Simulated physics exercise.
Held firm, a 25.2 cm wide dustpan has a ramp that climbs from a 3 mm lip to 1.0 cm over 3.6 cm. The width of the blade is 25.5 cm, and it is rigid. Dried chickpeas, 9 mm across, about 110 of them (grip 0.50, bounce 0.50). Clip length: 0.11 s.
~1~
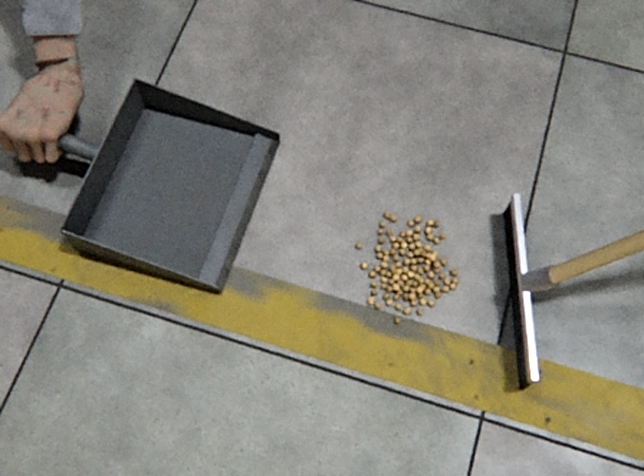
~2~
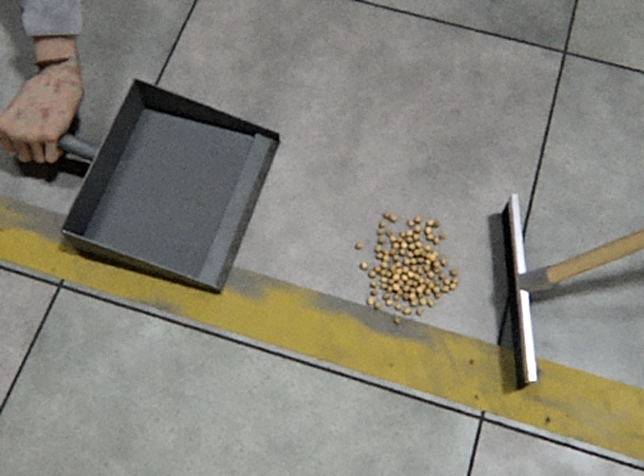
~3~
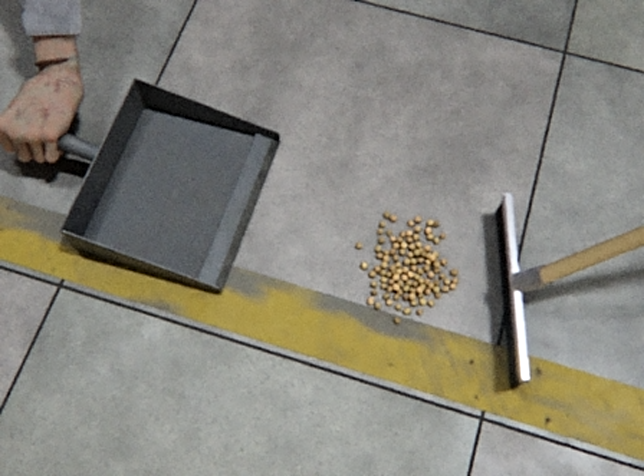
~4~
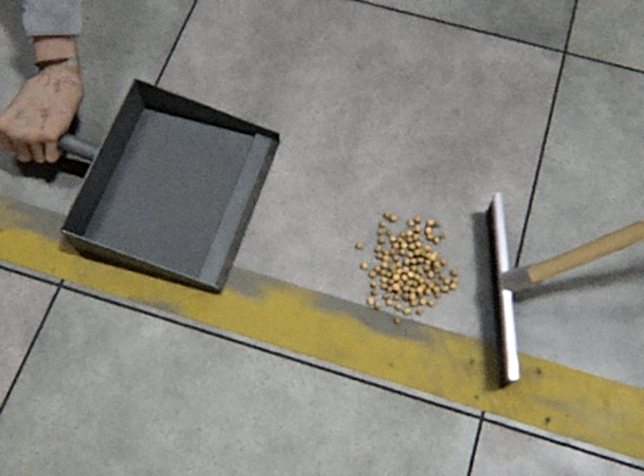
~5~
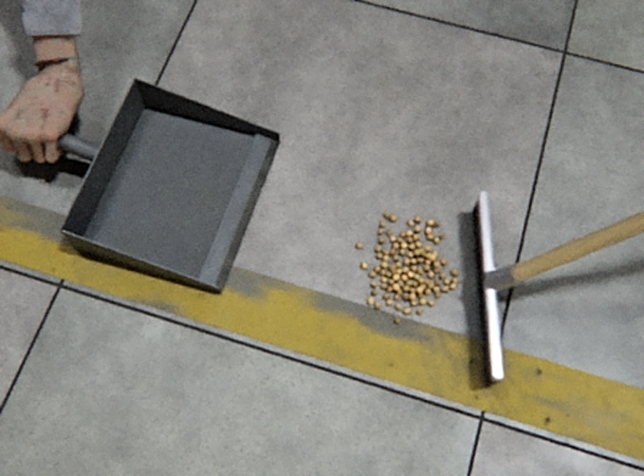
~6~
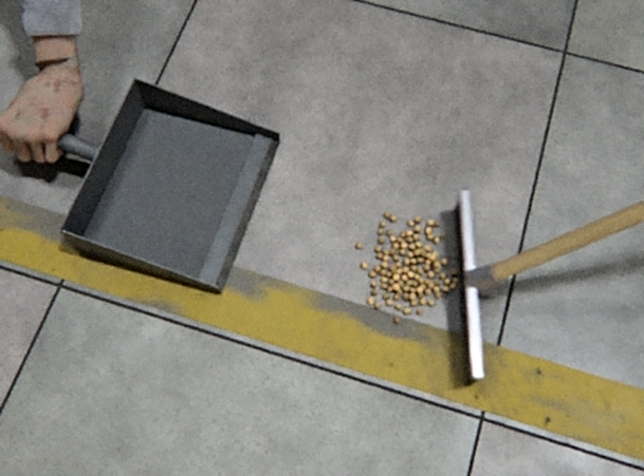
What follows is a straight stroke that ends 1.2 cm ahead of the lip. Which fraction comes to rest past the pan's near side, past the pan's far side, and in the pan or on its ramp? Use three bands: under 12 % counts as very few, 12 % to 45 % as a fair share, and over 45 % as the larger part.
Near side: A fair share; far side: Very few; pan: A fair share.
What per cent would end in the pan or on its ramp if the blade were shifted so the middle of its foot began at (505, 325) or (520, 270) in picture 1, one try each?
Close to 15 in a hundred, then close to 25 in a hundred.
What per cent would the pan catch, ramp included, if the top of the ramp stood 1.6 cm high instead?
Something like 20 per cent, ramp included.
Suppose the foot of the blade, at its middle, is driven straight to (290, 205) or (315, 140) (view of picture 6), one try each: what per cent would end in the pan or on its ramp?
Roughly 15 % and 0 %.
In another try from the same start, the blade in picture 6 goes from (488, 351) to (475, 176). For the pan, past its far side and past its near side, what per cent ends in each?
That ends as pan 5, far 0, and near 10.
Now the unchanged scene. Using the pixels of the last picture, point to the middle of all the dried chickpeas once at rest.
Close to pixel (227, 270).
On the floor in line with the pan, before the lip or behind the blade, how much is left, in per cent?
It comes to some 50 percent.
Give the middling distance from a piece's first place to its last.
Median: Approx. 26 cm.
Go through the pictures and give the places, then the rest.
The first frame shows blade from (532, 379) to (515, 200), moved 0.0 cm, 0 of the pieces shifted so far; middle of the pieces at (414, 268); pan at (169, 190).
The second frame shows blade from (530, 379) to (513, 200), moved 0.3 cm, 0 of the pieces shifted so far; middle of the pieces at (414, 268).
The third frame shows blade from (523, 379) to (506, 199), moved 1.2 cm, 0 of the pieces shifted so far; middle of the pieces at (414, 268).
The fourth frame shows blade from (512, 378) to (496, 199), moved 2.5 cm, 0 of the pieces shifted so far; middle of the pieces at (414, 268).
The fifth frame shows blade from (496, 377) to (482, 198), moved 4.5 cm, 0 of the pieces shifted so far; middle of the pieces at (414, 268).
The sixth frame shows blade from (476, 376) to (464, 197), moved 7.0 cm, 0 of the pieces shifted so far; middle of the pieces at (414, 268); pan at (169, 190).
Then, 0.14 s after the last picture, middle of the blade 17 cm from the lip; 0 % over the lip, far side 0 %, near side 5 %.
Then, 0.23 s after the last picture, middle of the blade 8 cm from the lip; 0 % over the lip, far side 0 %, near side 15 %.
Then, 0.46 s after the last picture, middle of the blade 5 cm from the lip; 30 % over the lip, far side 0 %, near side 25 %.
In the end, near side 25 %, far side 0 %, pan 25 %, in front of the lip or behind the blade 50 %.
